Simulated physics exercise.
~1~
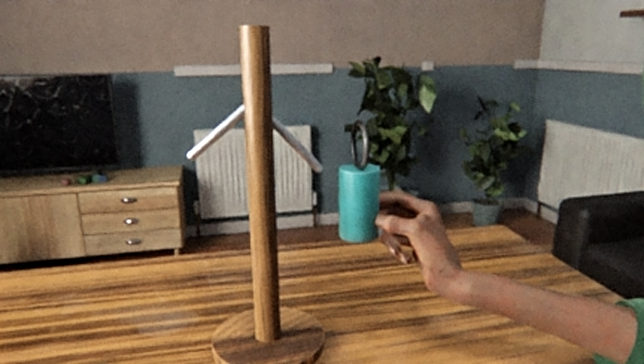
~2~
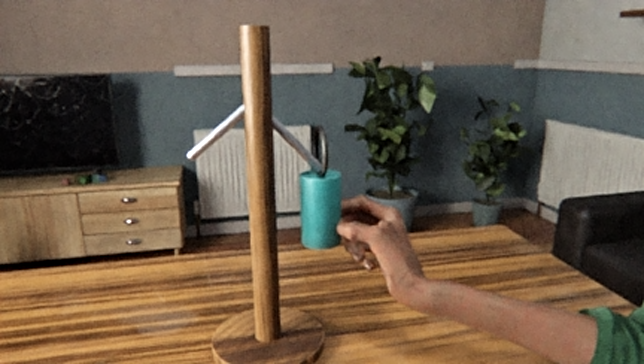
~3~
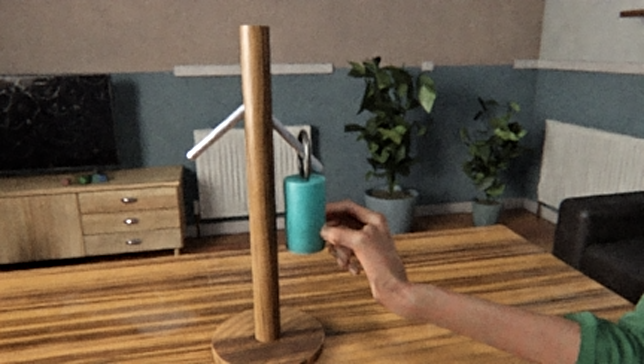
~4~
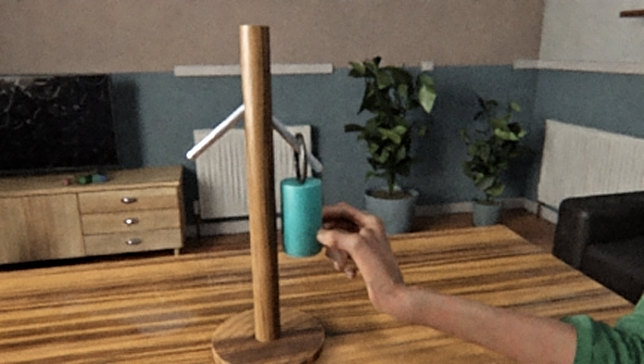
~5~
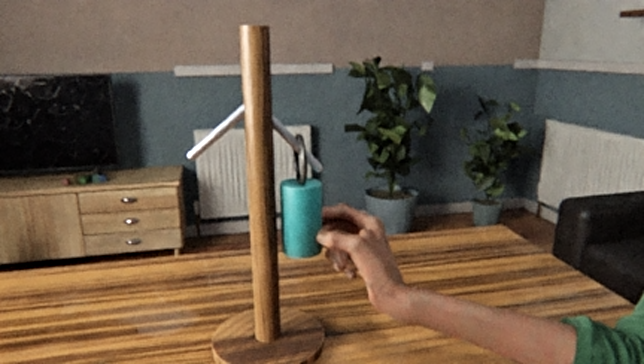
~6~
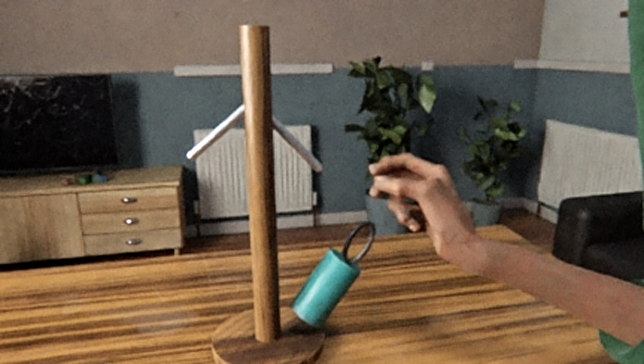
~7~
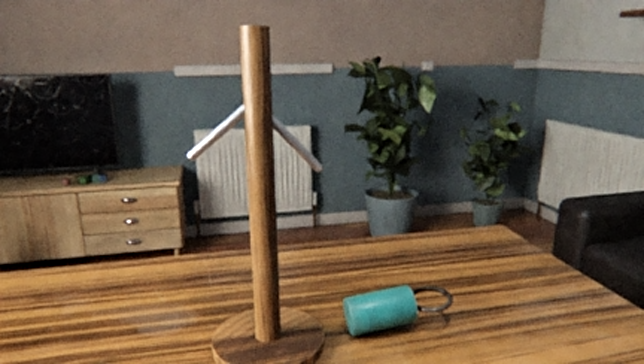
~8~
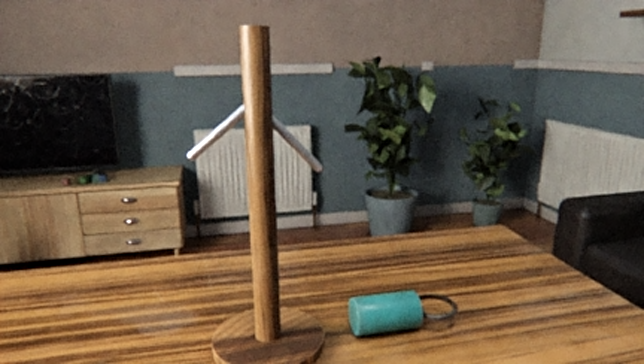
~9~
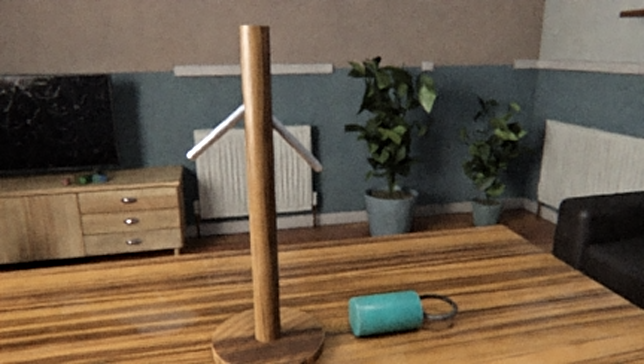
The clip shows a hand moving a turquoise lantern left by its body to hang its ring on a sloping peg of a wooden stand. When the hand lets go and withdraws, the lantern falls, tips over and ends lying on the striped table.
